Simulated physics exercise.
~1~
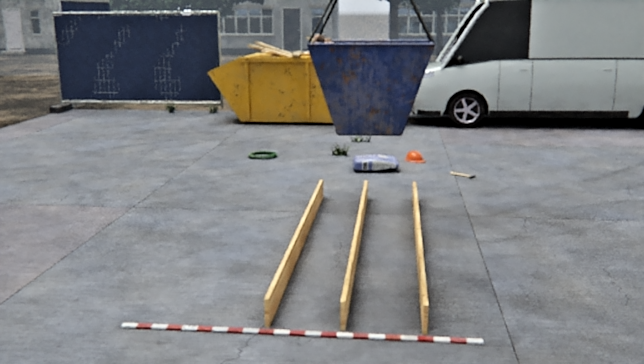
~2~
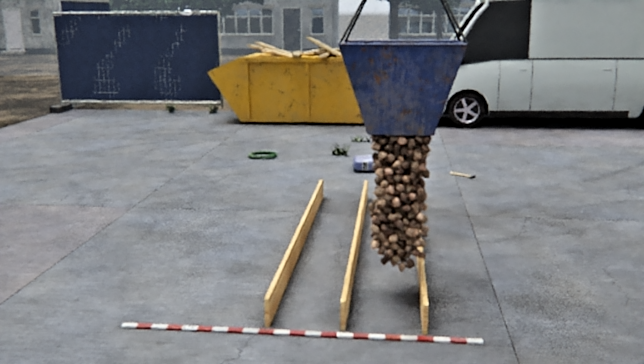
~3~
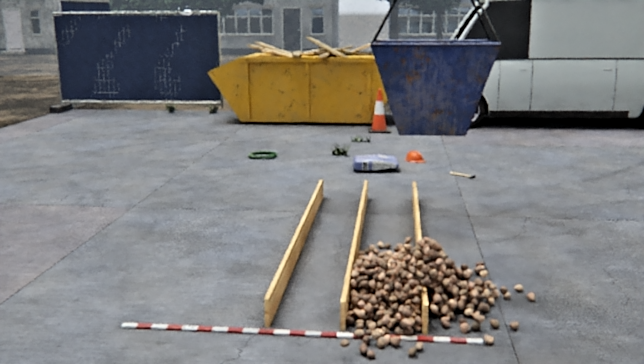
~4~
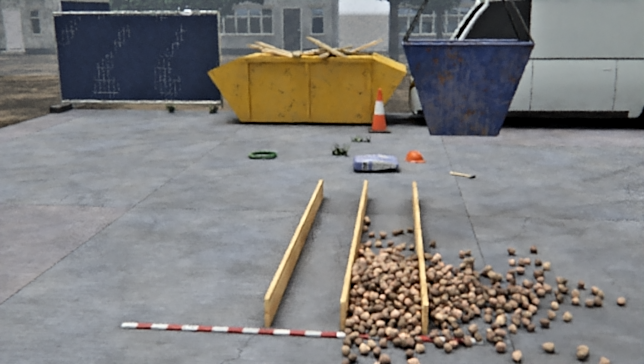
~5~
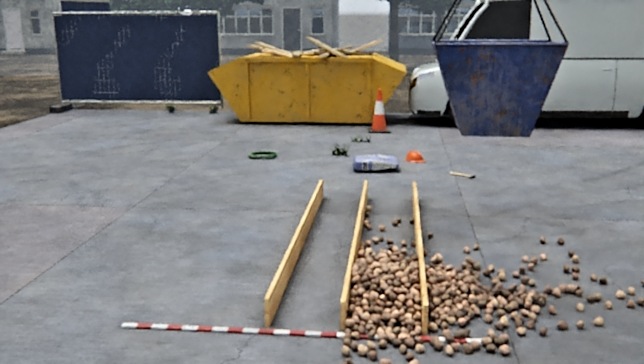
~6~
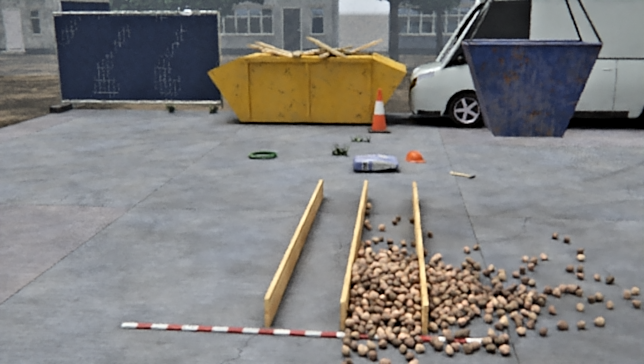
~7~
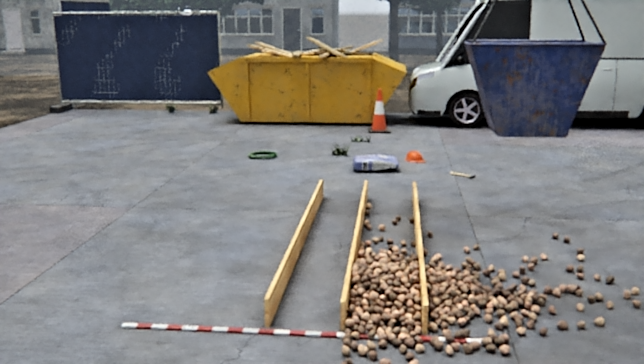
A blue hopper hanging above a paved yard moved right and dropped a stream of brown rounded stones over the planks, then drifted farther right, empty, while the stones spread out, most settling in the right bay and the rest scattered to its right.
